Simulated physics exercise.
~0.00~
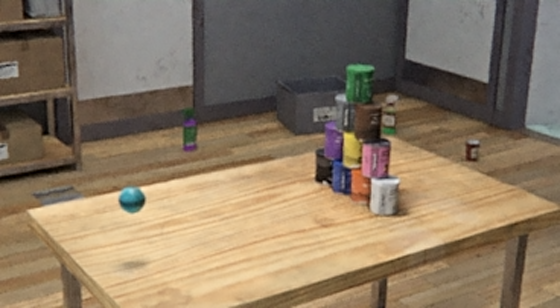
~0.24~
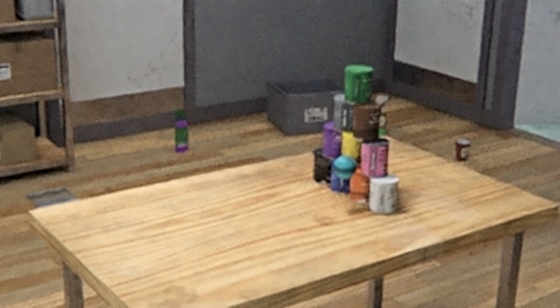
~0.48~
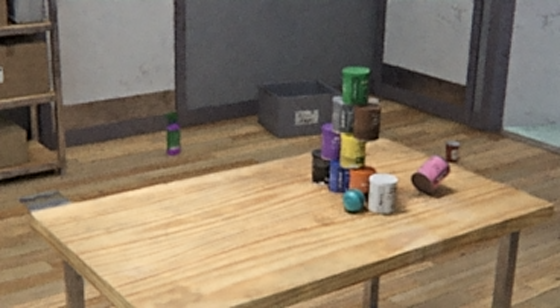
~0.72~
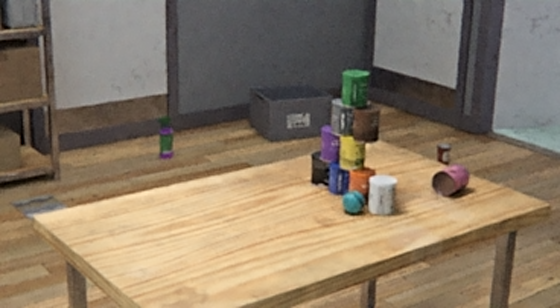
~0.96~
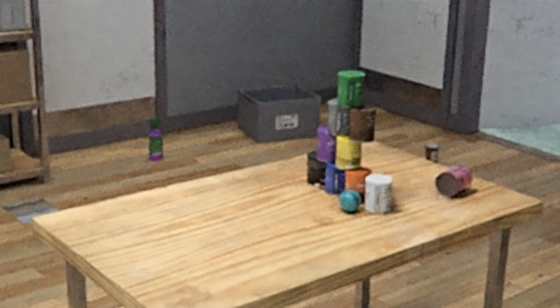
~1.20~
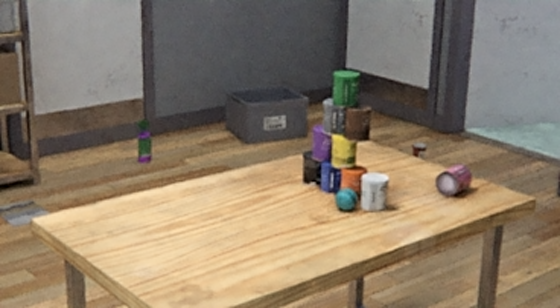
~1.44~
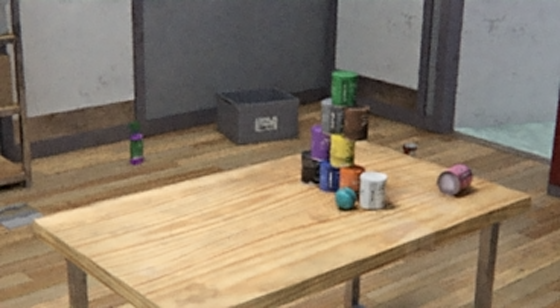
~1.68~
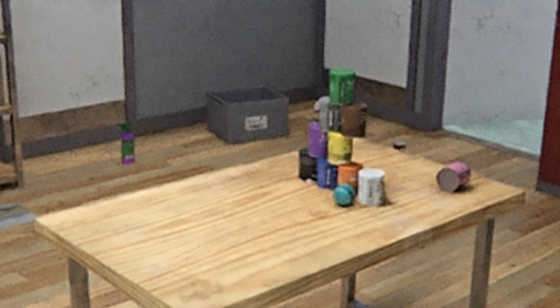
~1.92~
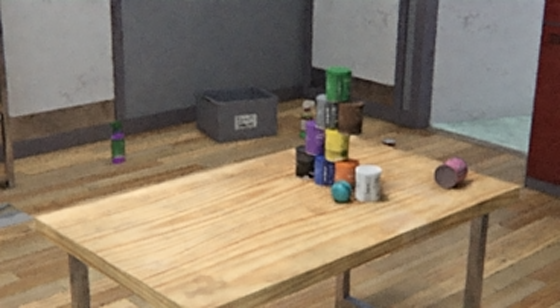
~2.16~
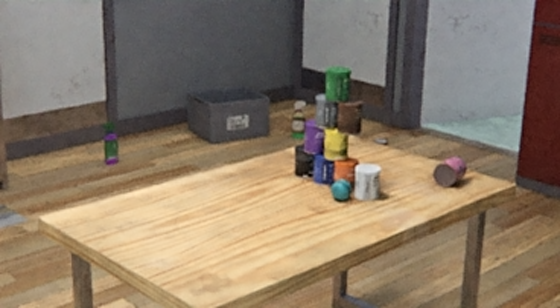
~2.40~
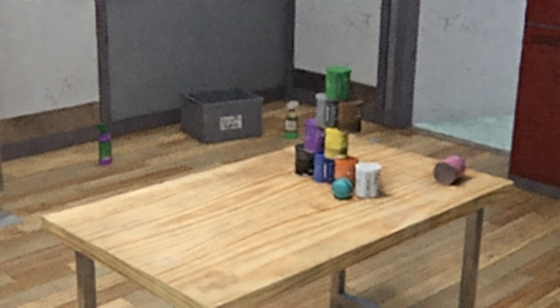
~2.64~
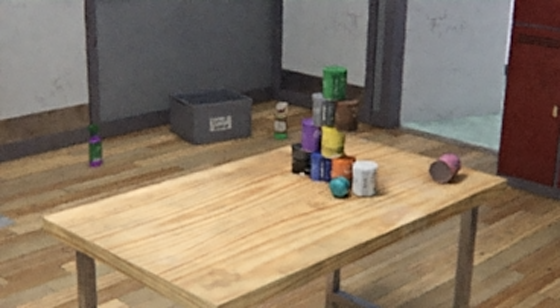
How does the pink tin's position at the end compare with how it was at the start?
At the start the pink tin stands upright in the stack. By the end it is lying on its side on the table, to the right of the other tins.
